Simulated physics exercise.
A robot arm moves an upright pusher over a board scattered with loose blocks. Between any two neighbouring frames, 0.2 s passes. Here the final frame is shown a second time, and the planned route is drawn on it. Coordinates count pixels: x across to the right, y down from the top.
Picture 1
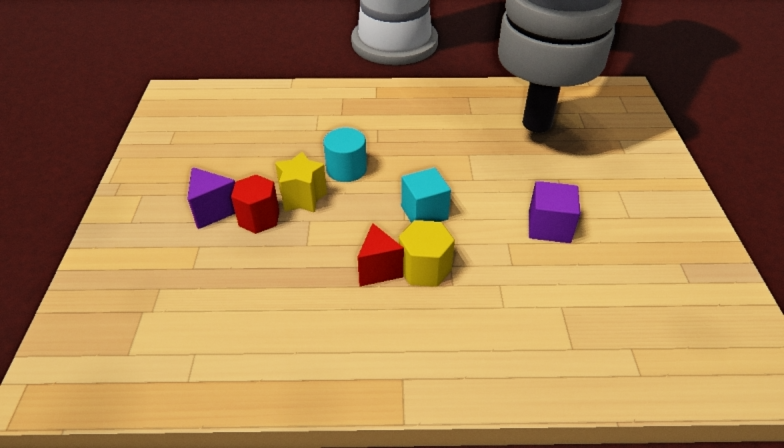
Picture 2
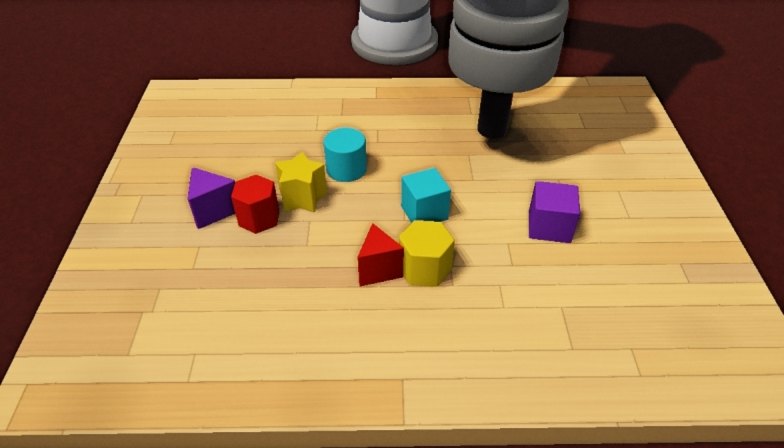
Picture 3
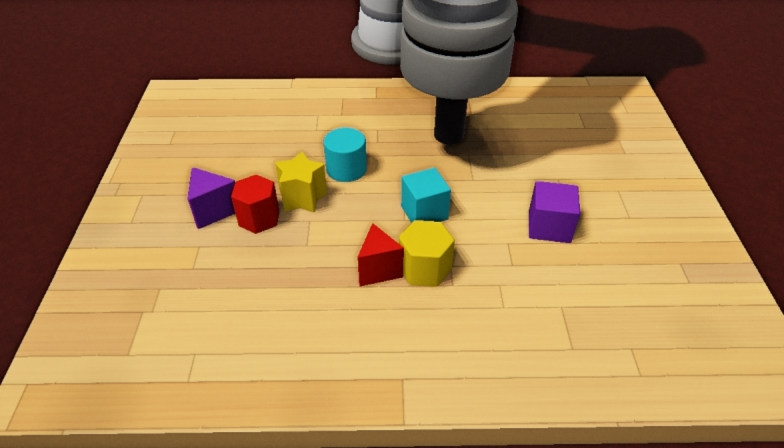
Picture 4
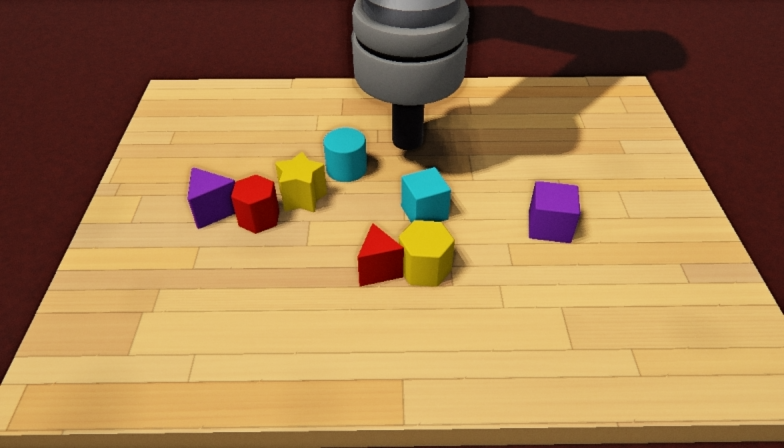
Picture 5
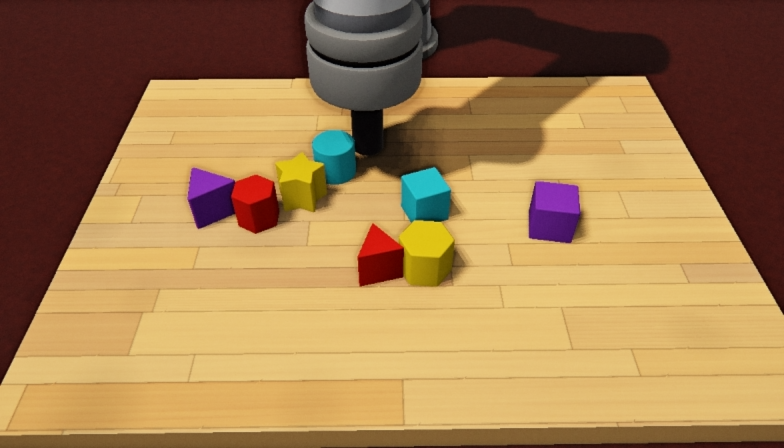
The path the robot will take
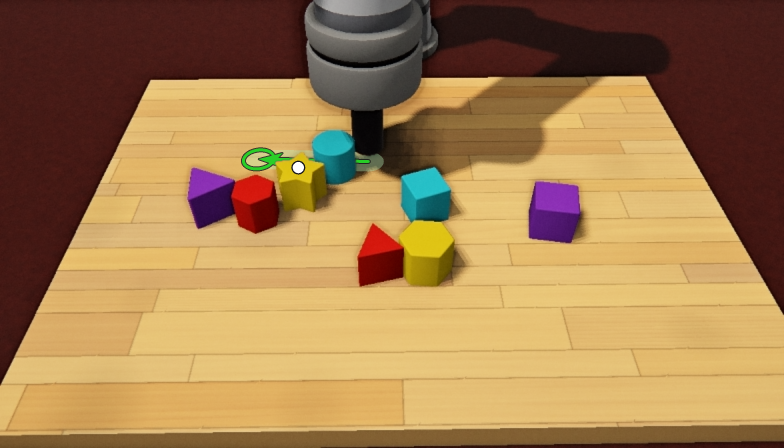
A robot arm with a black pusher tip moves left across the back of a wooden board scattered with colourful blocks, passing behind the turquoise cube, then nudges the turquoise cylinder slightly left toward the yellow star.
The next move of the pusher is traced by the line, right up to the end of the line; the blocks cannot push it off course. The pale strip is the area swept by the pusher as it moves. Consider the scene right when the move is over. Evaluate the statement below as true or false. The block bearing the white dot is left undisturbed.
False
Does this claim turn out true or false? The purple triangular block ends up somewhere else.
That claim is false.
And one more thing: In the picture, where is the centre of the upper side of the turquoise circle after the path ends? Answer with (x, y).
Its top middle is near (258, 153).
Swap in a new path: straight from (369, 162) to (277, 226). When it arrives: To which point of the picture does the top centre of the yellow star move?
At roughly (236, 193).
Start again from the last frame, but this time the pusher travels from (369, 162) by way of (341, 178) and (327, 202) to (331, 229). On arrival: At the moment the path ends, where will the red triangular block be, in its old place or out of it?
If the pusher follows that path, the red triangular block stays in its place.
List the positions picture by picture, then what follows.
In the first picture, pusher's lower end (537, 124); purple triangular block (205, 181); red hexagon (253, 188); yellow star (298, 168); turquoise circle (345, 139).
In the second picture, pusher (492, 130); blocks still.
In the third picture, pusher (449, 136); blocks still.
In the fourth picture, pusher (408, 141); blocks still.
In the fifth picture, pusher (368, 147); purple triangular block (205, 181); red hexagon (253, 188); yellow star (298, 168); turquoise circle (333, 141).
Drawn move, in a line from (369, 162) to (259, 159); the dot is on the yellow star.
The first path, step by step. One third of the way, pusher (329, 146); yellow star (291, 171), turned 35° anticlockwise; turquoise circle (297, 146).
Two thirds of the way, pusher (292, 145); red hexagon (247, 196), turned 15° clockwise; yellow star (285, 174), turned 60° anticlockwise; turquoise circle (269, 150).
At the end, pusher (256, 144); purple triangular block still; red hexagon (247, 196), turned 15° clockwise; yellow star (285, 174), turned 65° anticlockwise; turquoise circle (258, 153).
